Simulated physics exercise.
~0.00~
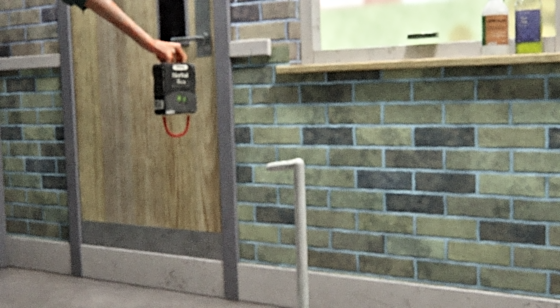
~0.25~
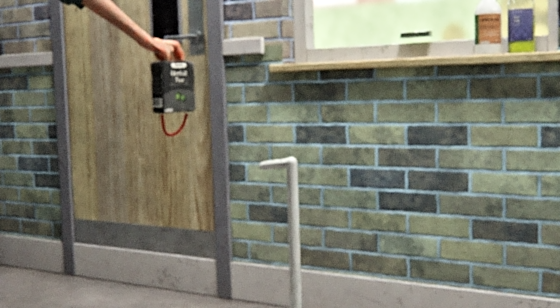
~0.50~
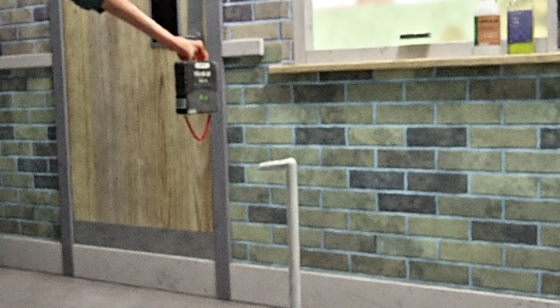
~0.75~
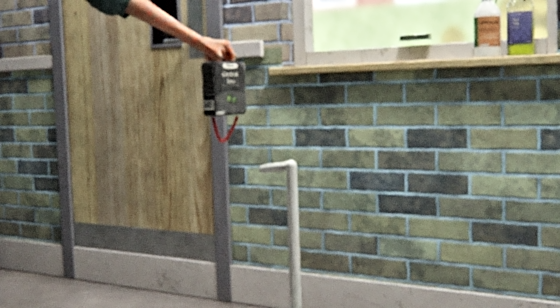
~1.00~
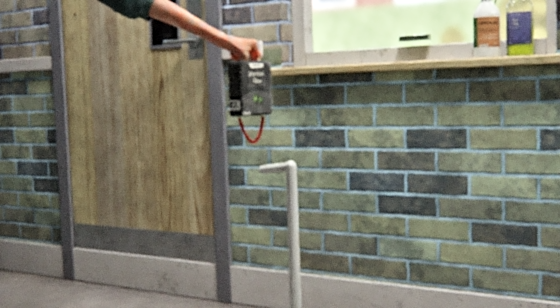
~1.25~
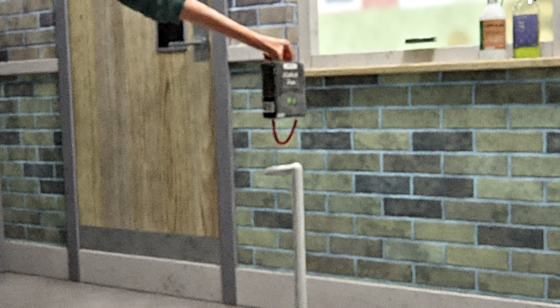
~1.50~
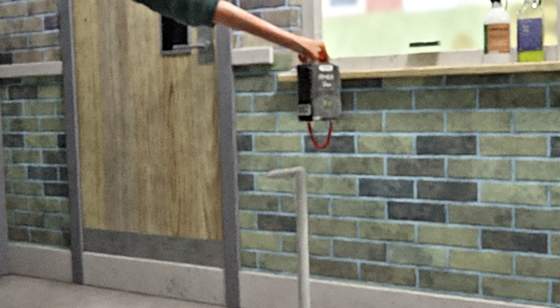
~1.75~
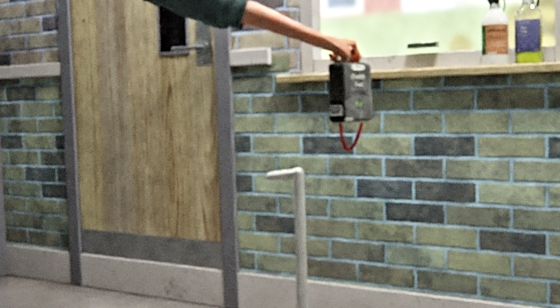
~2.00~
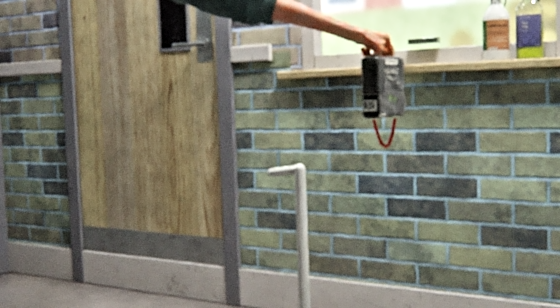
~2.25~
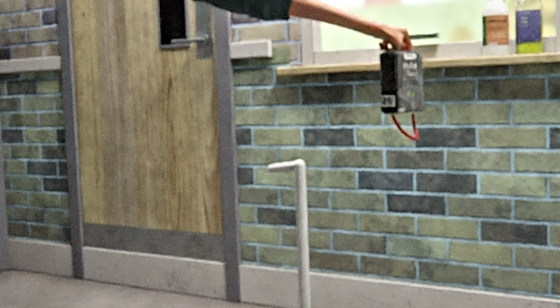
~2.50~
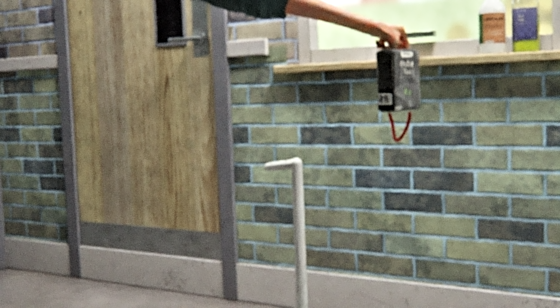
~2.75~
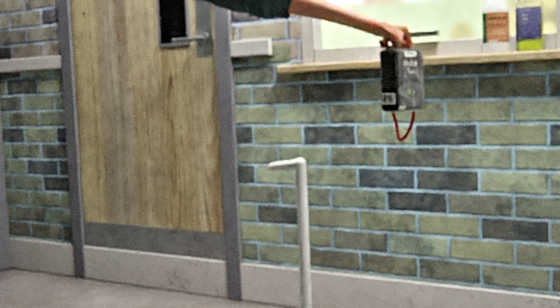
Outside a wall of green and grey bricks, seen from the front through a slightly swaying camera, a wooden door in a grey frame stands at the left and a window ledge with two bottles runs along the upper right. A thin pale post with a short bar at its top rises in the foreground. A hand reaching in from the upper left holds a black pouch with a red loop hanging beneath it. The arm carries the pouch steadily rightward, over the post, the loop passing above the bar without catching. The pouch ends up right of the post, held still below the ledge.
